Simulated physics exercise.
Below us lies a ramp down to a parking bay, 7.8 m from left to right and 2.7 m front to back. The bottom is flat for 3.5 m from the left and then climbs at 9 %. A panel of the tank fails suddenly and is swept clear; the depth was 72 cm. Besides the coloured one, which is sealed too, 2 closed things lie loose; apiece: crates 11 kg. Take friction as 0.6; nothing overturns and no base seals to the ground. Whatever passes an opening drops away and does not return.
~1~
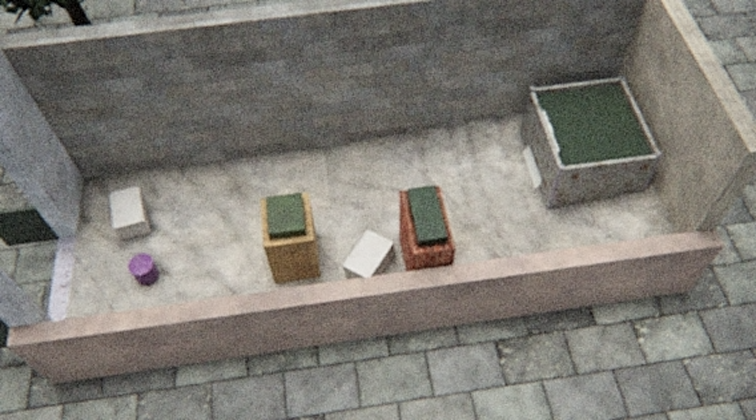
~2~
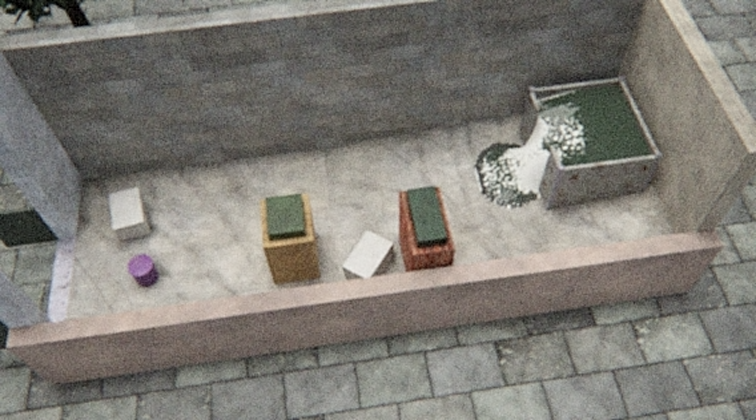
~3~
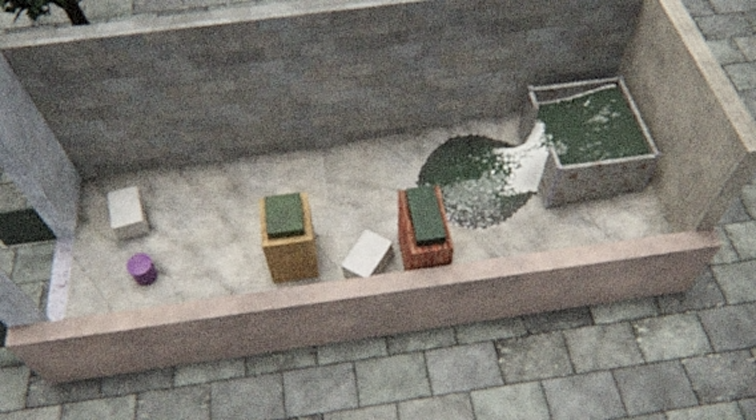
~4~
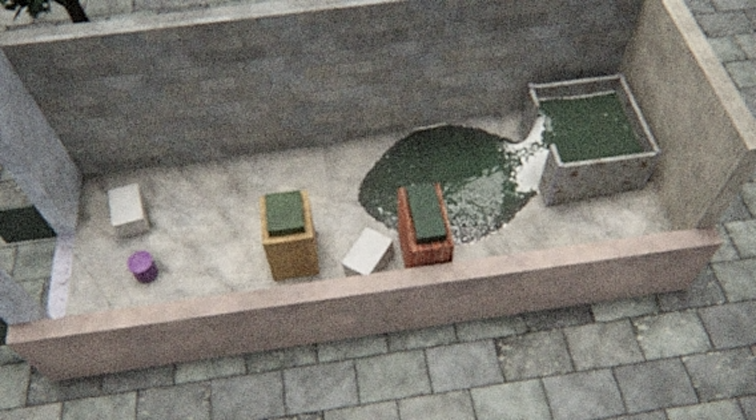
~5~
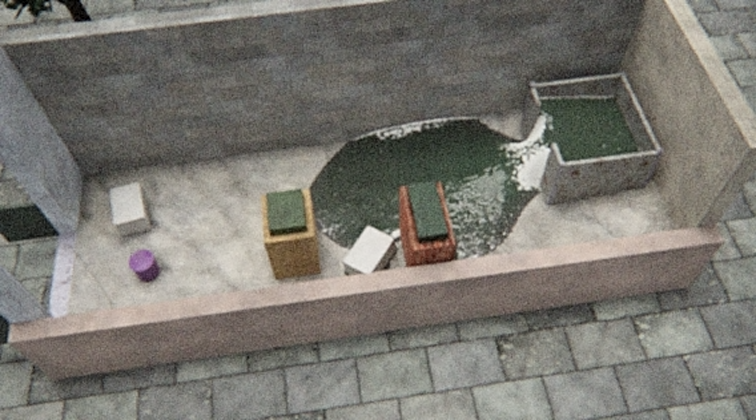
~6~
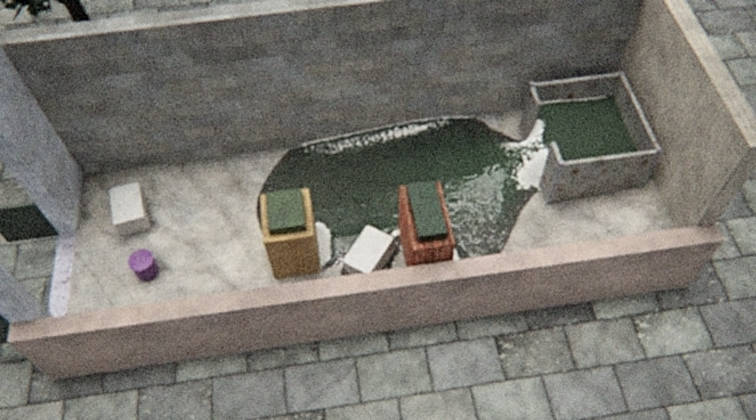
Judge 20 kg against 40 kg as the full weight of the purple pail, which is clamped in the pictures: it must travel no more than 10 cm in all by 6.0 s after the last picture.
For it, the lower weight is enough.
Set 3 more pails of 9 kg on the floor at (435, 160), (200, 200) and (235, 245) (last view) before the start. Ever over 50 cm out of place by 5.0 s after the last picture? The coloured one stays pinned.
In turn: Past it, over, short of it.
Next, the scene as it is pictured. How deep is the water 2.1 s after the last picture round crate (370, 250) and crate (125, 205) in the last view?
About 6 and 6 cm.
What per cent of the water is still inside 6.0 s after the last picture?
Some 80 per cent remains.
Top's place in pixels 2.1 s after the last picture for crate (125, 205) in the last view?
Near (54, 277).
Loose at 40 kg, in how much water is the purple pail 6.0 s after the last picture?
About 5 cm.
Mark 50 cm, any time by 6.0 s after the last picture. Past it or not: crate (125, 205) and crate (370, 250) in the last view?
In that order: More, less.
Then, 0.4 s after the last picture the purple pail would be 0 cm from its start with 20 kg and 0 cm from its start with 40 kg; 0 cm of water round it then.
Then, 2.1 s after the last picture the purple pail would be 0 cm from its start with 20 kg and 0 cm from its start with 40 kg; 1 cm of water round it then.
Then, 3.9 s after the last picture the purple pail would be 0 cm from its start with 20 kg and 0 cm from its start with 40 kg; 7 cm of water round it then.
Then, 6.0 s after the last picture the purple pail would be 0 cm from its start with 20 kg and 0 cm from its start with 40 kg; 5 cm of water round it then.
